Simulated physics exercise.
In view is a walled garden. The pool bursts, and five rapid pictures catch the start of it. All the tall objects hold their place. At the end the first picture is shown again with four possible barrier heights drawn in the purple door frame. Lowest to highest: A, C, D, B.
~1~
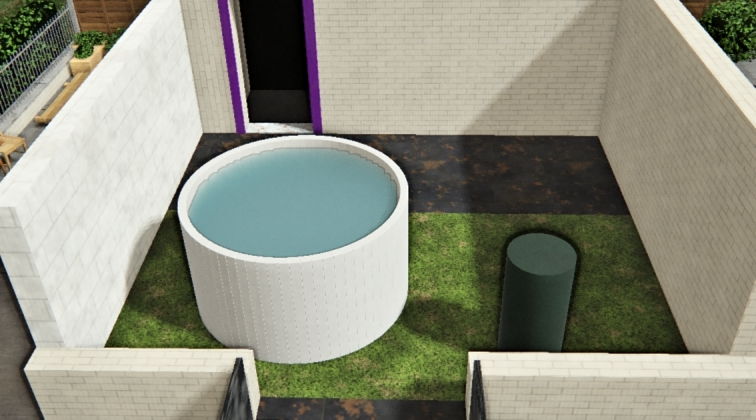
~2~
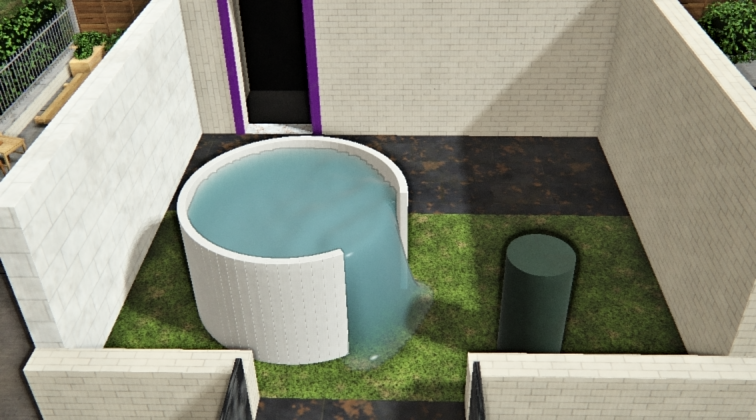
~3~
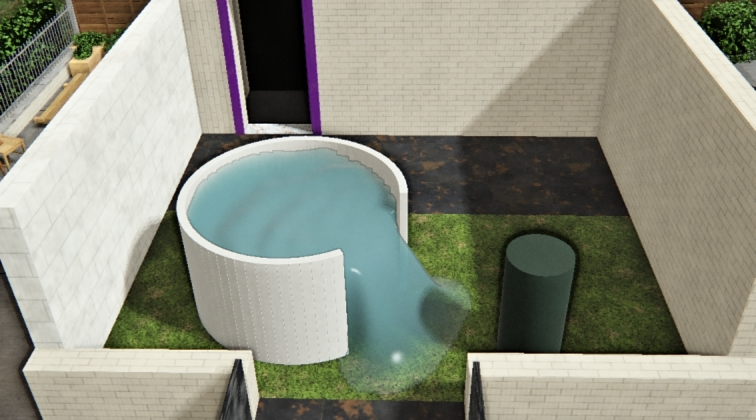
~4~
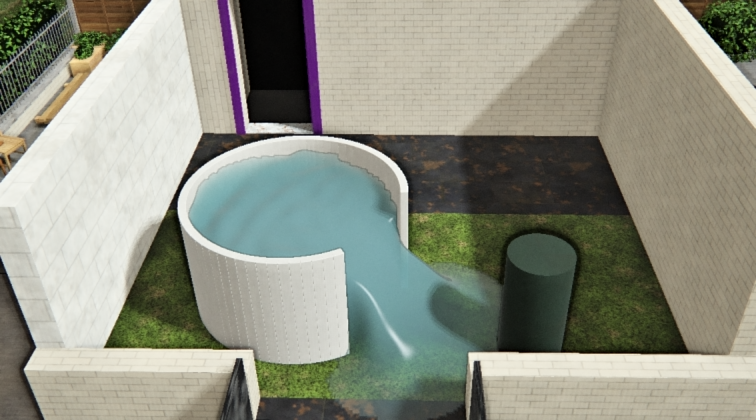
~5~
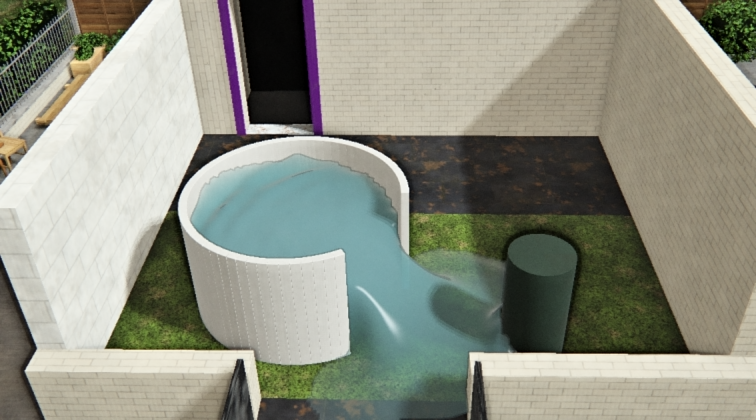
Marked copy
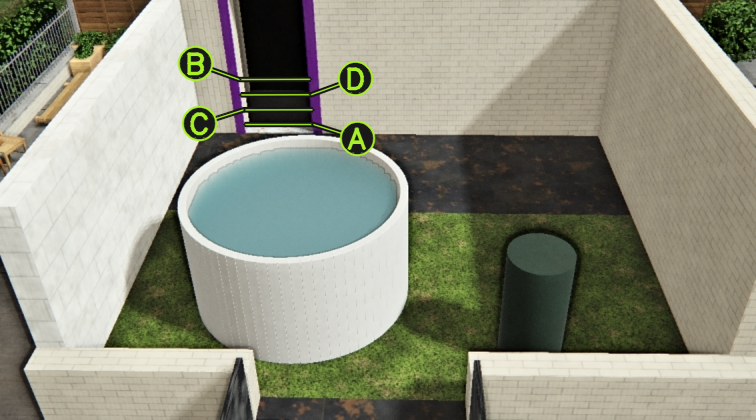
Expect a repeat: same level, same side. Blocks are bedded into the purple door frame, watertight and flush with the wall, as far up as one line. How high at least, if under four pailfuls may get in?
A is the one.
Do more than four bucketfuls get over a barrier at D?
No, that is safe.
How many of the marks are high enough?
All four.
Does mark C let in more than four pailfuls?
No, not at all.
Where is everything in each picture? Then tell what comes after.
Water in the pool at rest, its middle at (295, 199); foot of the purple doorway at (280, 133); open gate at (360, 346), in the first picture.
Front seen at (412, 283), 2 % of the ground wet, in the second picture.
Front seen at (455, 288), 5 % of the ground wet, in the third picture.
Front seen at (462, 277), 10 % of the ground wet, in the fourth picture.
Front seen at (474, 270), 14 % of the ground wet, in the fifth picture.
On the marked copy, A at (279, 124); B at (274, 79); C at (277, 109); D at (276, 94); from the bottom up A, C, D, B.
With A, nothing gets over.
With B, nothing gets over.
With C, nothing gets over.
With D, nothing gets over.
